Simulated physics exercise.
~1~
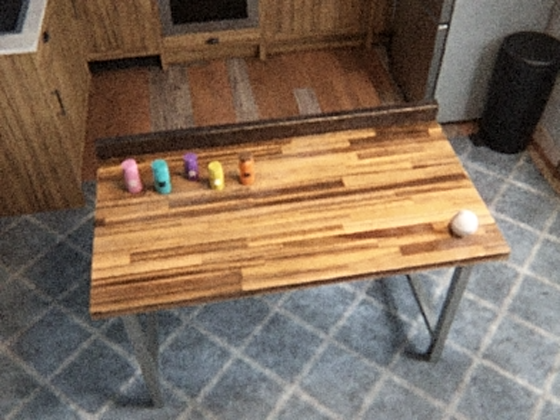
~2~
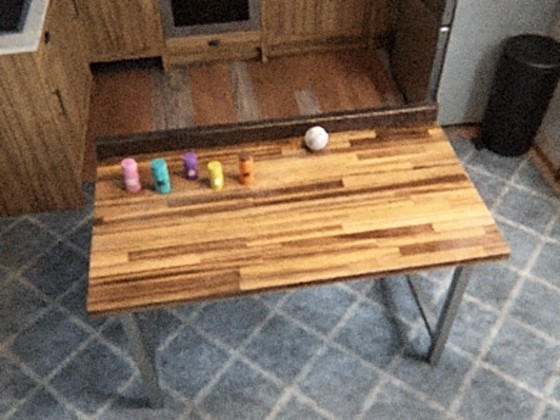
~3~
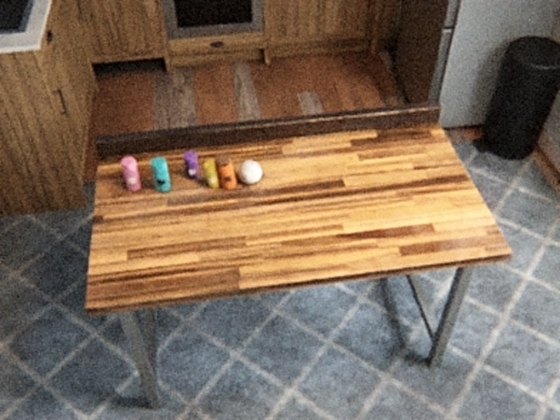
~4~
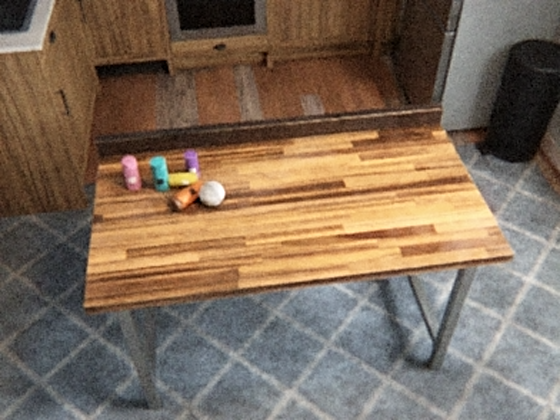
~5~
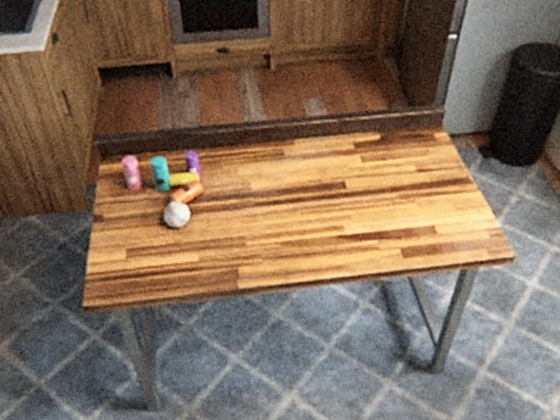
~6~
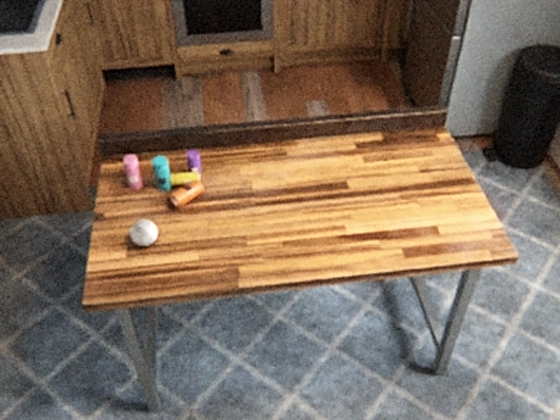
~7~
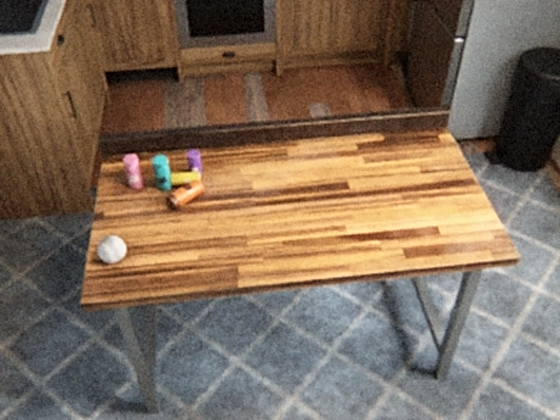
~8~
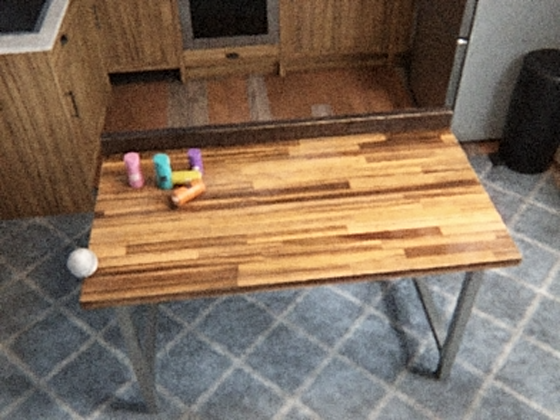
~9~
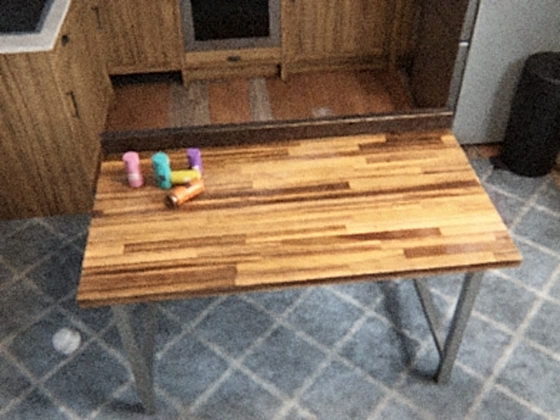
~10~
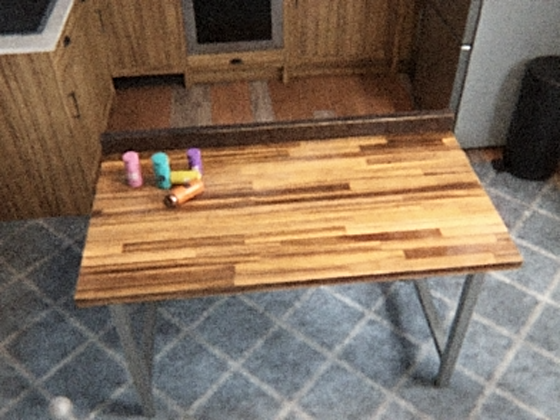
In a kitchen with blue-grey tiled flooring, a striped wooden table with a dark raised rail along its far edge is seen from above at a slight drift. Five small shakers, pink, turquoise, purple, yellow and orange, stand at the far left, and a white ball sits near the right end. The ball rolls up to the rail, then heads back left and down into the orange shaker. The orange and yellow shakers topple onto their sides. The ball rolls on, drops off the left end and falls to the floor, leaving the pink, turquoise and purple shakers standing.
